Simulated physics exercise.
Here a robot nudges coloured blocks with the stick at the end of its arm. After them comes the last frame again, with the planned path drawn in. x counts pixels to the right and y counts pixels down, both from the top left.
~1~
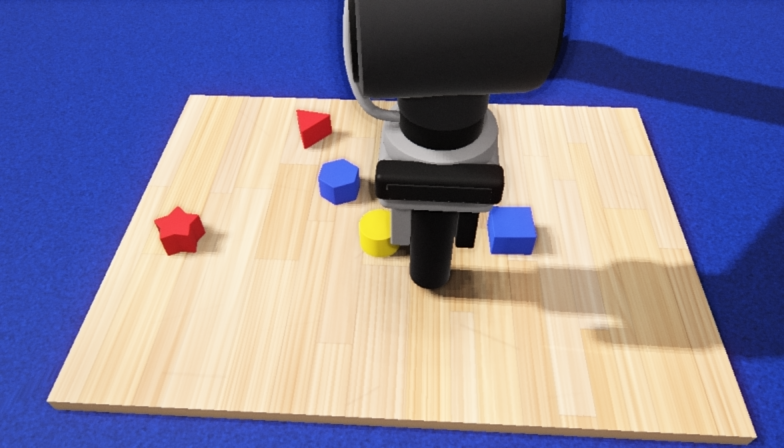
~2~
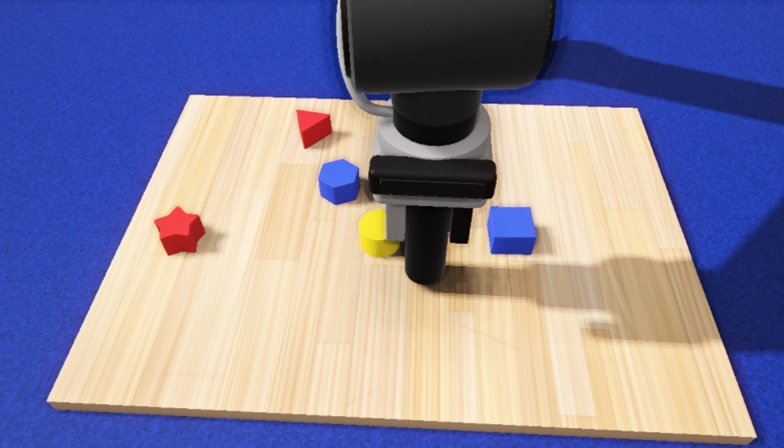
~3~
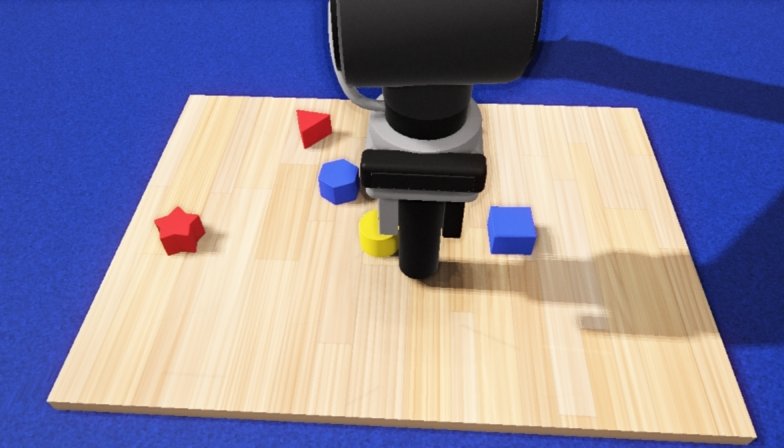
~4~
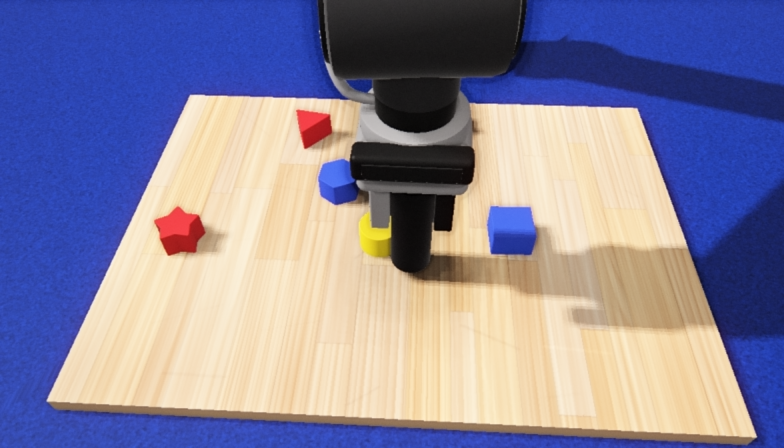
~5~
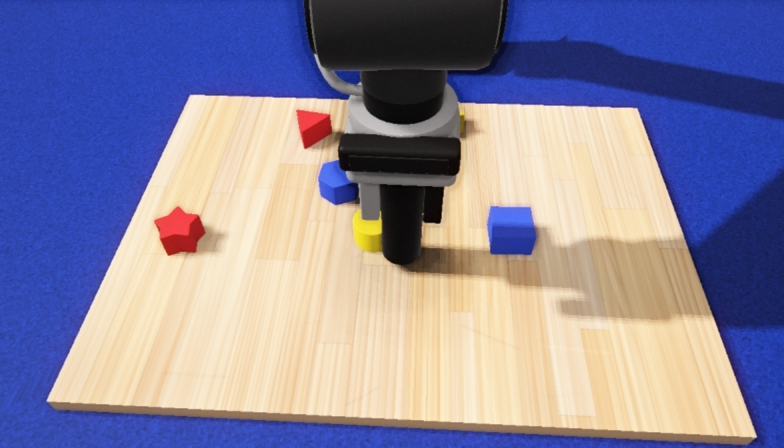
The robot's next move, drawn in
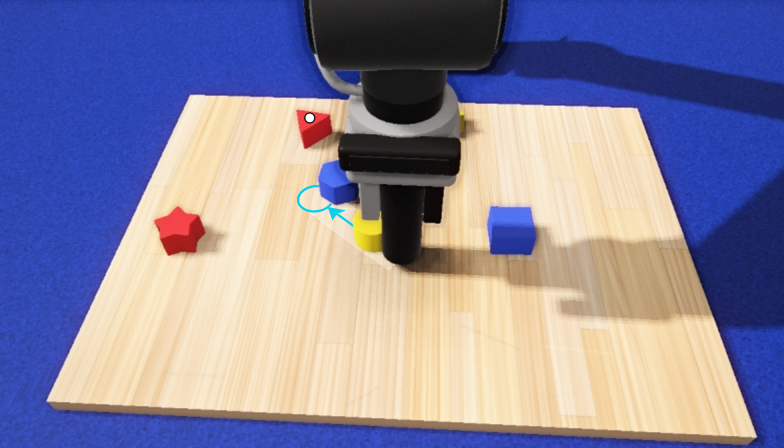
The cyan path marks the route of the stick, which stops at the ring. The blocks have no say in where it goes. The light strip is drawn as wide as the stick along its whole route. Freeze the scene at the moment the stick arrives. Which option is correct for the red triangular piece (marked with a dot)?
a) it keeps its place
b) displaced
a.
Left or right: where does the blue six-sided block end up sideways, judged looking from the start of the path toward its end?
Facing from start to end, it will go to the right.
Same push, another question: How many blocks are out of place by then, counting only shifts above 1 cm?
The push will move two blocks.
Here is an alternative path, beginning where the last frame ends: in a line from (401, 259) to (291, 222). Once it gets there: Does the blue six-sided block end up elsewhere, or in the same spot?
Gets moved.
The drawn path runs straight from (401, 259) to (316, 198); the dot is on the red triangular piece.
What follows on the original path. One third of the way, stick (369, 229); yellow cylinder (345, 197).
Two thirds of the way, stick (340, 208); blue six-sided block (328, 153), turned 40° clockwise; yellow cylinder (317, 178).
At the end, stick (314, 190); red triangular piece not moved; blue six-sided block (328, 149), turned 50° clockwise; yellow cylinder (290, 162).
